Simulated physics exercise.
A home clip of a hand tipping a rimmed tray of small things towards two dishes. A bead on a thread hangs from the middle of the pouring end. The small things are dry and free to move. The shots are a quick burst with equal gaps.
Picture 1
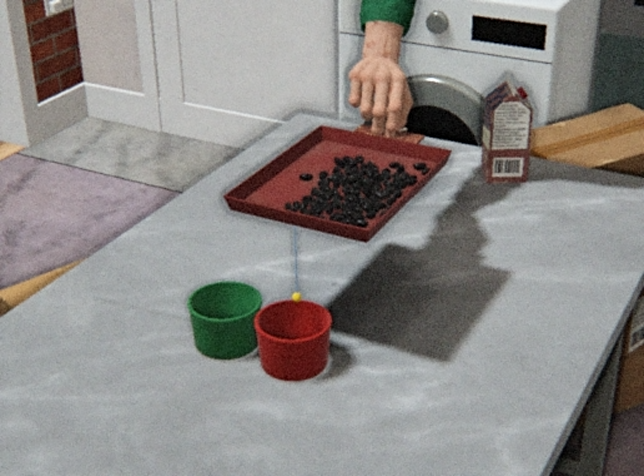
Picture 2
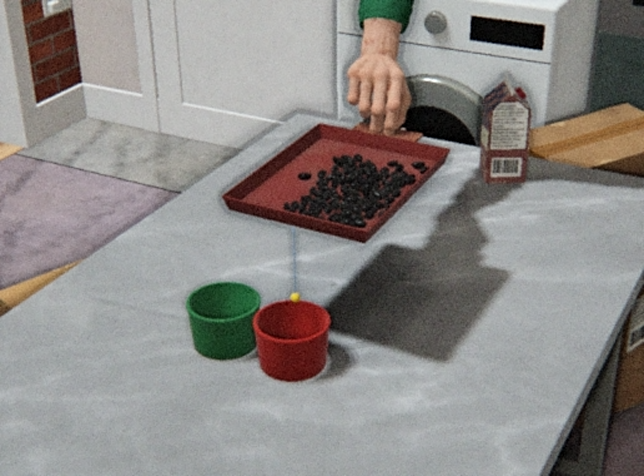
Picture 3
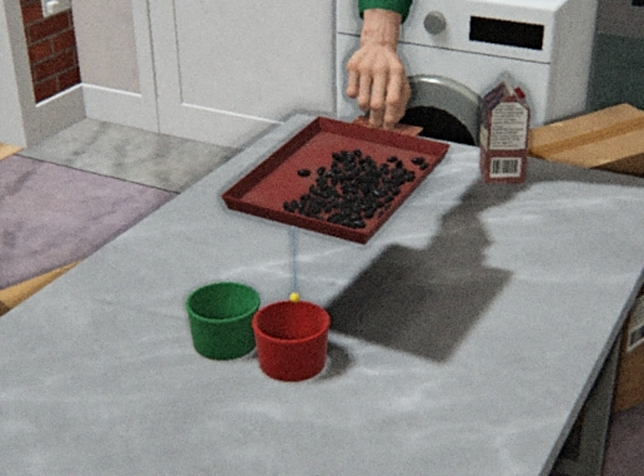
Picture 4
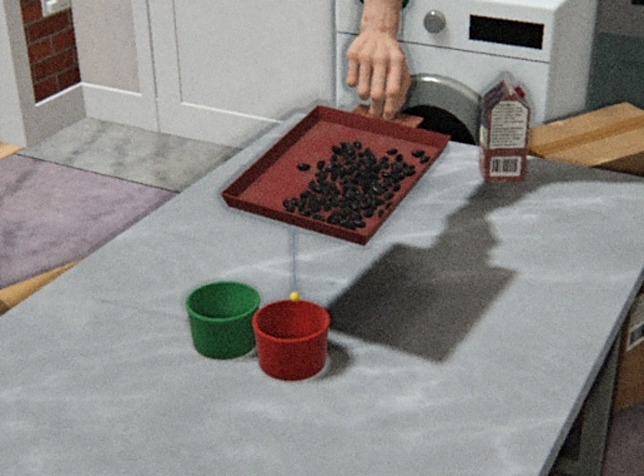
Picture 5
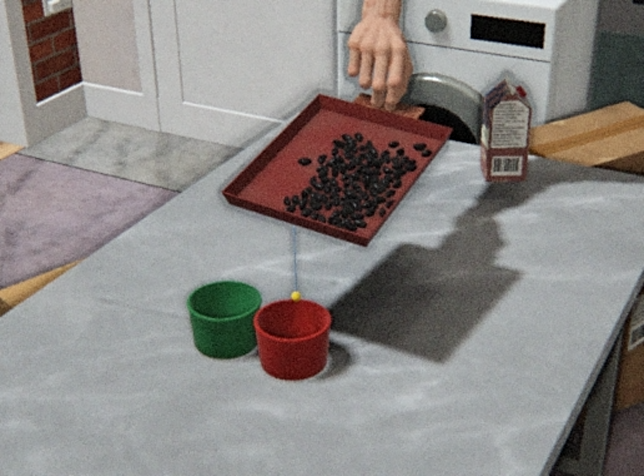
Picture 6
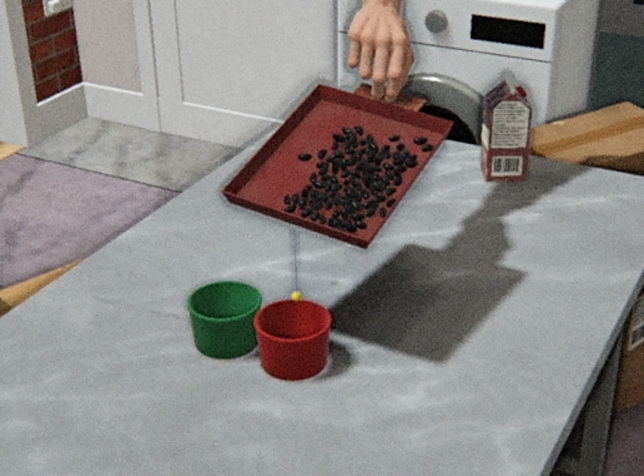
A hand held a red tray of black beans above a green dish and a red dish on a gray table, then gradually raised the tray's far end while the beans barely shifted.
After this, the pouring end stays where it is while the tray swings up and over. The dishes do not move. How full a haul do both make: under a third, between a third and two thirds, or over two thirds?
They take under a third between them.
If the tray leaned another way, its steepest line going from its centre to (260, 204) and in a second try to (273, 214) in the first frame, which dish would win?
One: Left. Two: The left-hand dish.
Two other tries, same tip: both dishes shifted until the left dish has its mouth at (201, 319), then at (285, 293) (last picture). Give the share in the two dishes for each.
About 10 and 20 per cent.
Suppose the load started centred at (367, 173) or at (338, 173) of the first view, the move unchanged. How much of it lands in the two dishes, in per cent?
In turn 10 and 10 in a hundred.
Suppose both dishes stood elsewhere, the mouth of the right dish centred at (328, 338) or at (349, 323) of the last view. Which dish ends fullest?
One: The right one. Two: The right-hand dish.
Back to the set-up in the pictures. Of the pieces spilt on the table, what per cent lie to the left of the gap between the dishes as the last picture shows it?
It comes to 10 per cent or so.
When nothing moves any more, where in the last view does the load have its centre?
At about (354, 388).
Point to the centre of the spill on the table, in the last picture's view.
At about (354, 394).
Soon after the last picture, tray tipped steeply; nearly all on the tray; a stray few in the air.
A little later, tray tipped past a quarter turn; about a quarter on the tray; a stray few in the right dish; about a third outside both; about a third in the air.
Later still, tray tipped past a quarter turn; a small part in the right dish; most outside both.
At rest, tray tipped past a quarter turn; a small part in the right dish; none in the left dish; most outside both.
